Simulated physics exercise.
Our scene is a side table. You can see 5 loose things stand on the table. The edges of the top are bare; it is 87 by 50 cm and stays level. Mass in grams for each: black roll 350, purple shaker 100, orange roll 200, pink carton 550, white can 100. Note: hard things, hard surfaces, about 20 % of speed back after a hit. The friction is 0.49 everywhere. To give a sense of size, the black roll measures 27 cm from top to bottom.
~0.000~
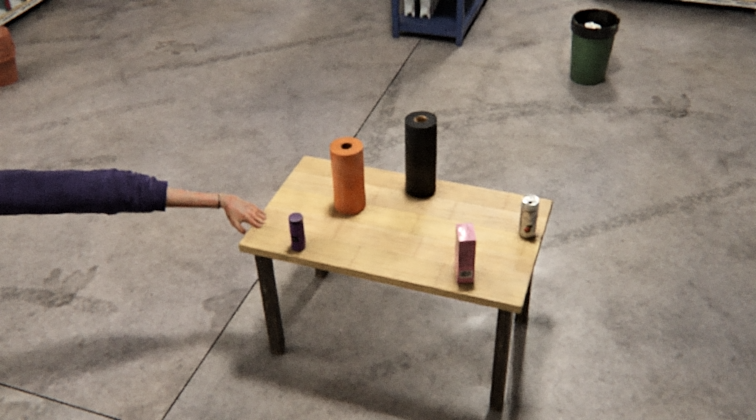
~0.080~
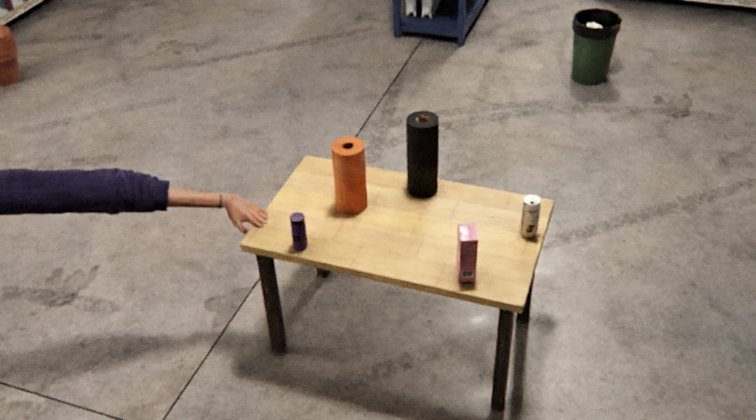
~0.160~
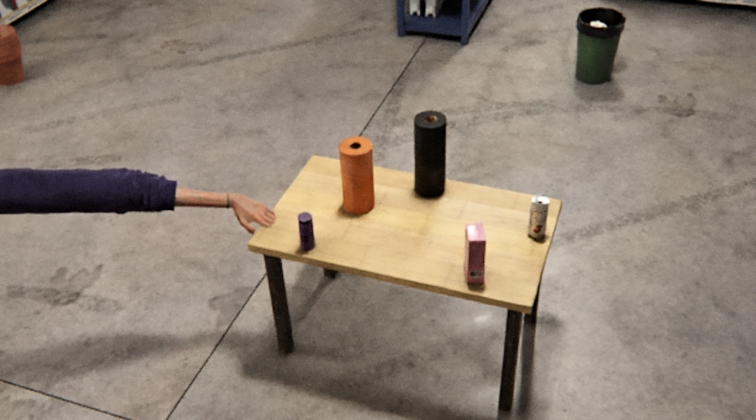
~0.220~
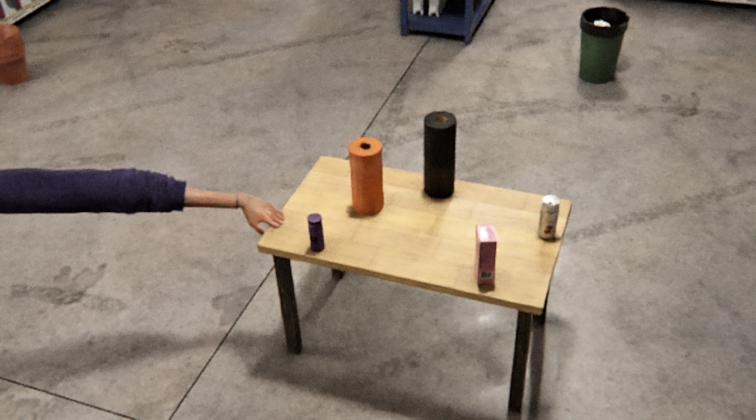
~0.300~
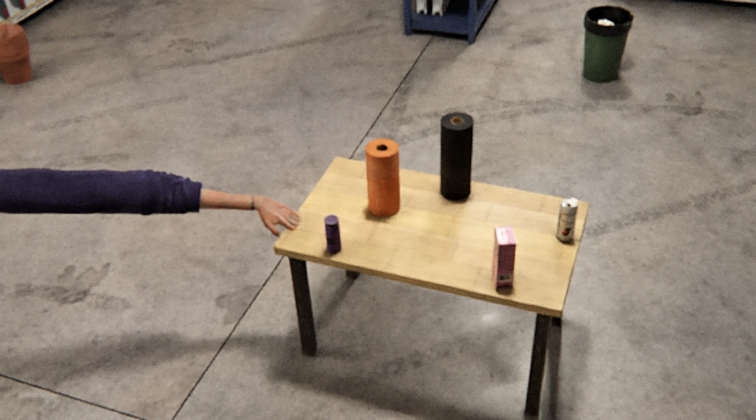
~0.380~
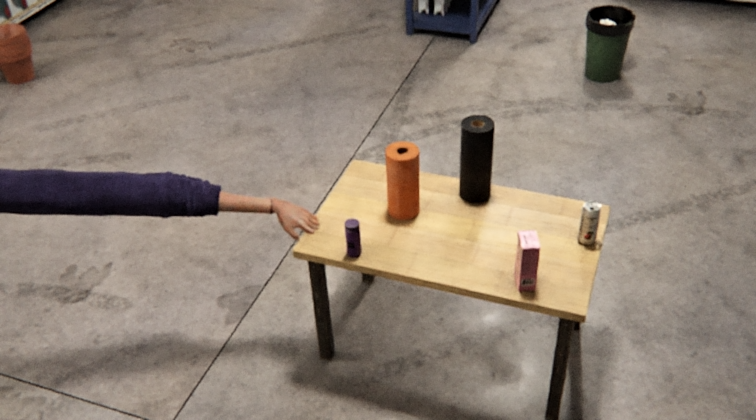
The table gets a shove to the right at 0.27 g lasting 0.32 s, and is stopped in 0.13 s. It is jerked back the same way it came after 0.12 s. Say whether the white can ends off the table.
Result: Cleared off.
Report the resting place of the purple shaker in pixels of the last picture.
(329, 249).
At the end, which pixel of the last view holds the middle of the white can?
Close to (631, 365).
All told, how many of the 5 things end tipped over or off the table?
Total: 4.
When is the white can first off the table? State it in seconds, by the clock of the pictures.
Time: Approximately 0.6 s.
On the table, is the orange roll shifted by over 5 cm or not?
Orange roll: Unmoved.
After 0.68 s, table shifted 19 cm; white can now off the table; pink carton 75° off upright; purple shaker on its side.
After 0.88 s, table shifted 11 cm; black roll 68° off upright; pink carton on its side; purple shaker on its side.
After 1.08 s, black roll on its side; pink carton on its side; purple shaker on its side.
In the end (4.5 s), off the table, white can; toppled on the table, black roll, purple shaker and pink carton; the last one under 5 cm from the start. In the last view, white can near (631, 365).
